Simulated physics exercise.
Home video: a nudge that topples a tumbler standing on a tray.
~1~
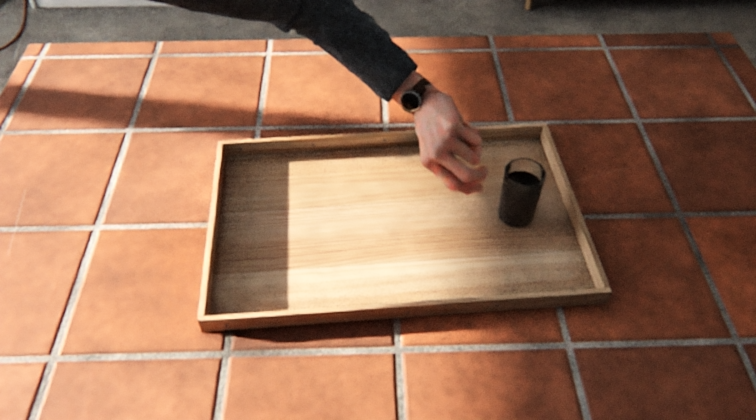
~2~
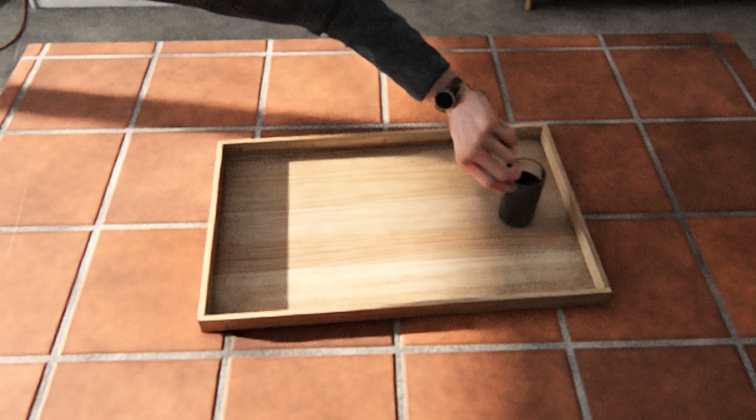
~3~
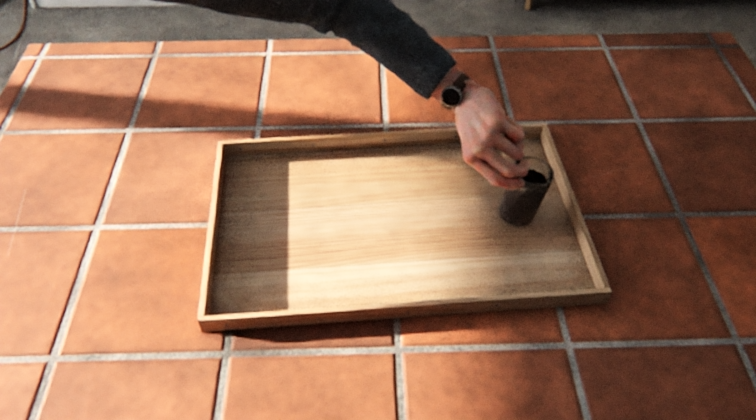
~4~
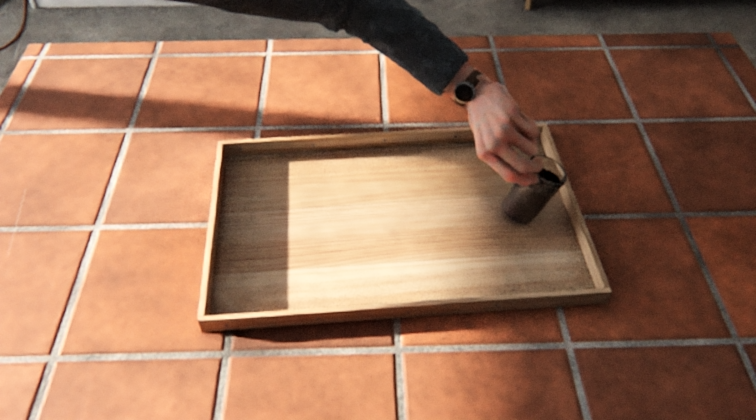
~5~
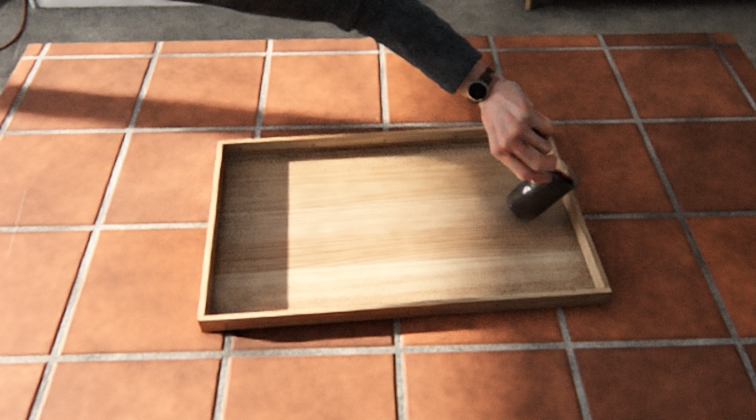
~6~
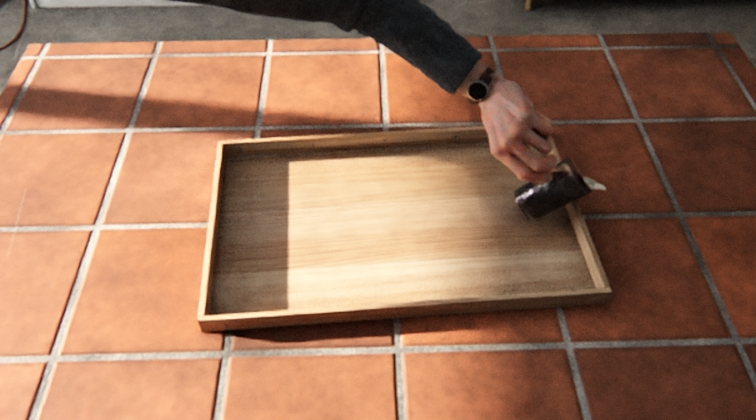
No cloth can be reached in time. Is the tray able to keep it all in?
No. Not contained.
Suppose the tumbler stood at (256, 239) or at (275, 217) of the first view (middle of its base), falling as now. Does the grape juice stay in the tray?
First it stays in the tray, then it stays in the tray.
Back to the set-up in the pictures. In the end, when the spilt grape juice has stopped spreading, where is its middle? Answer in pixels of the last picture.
The centre comes to rest around (740, 205).
Soon after, the tumbler lies across the rim; the puddle covers about as much as a plate; it is on the top, beyond the rim.
Later, the puddle covers about as much as a tray; it is on the top, beyond the rim.
In the end, the puddle covers about as much as a tray; it is on the top, beyond the rim.
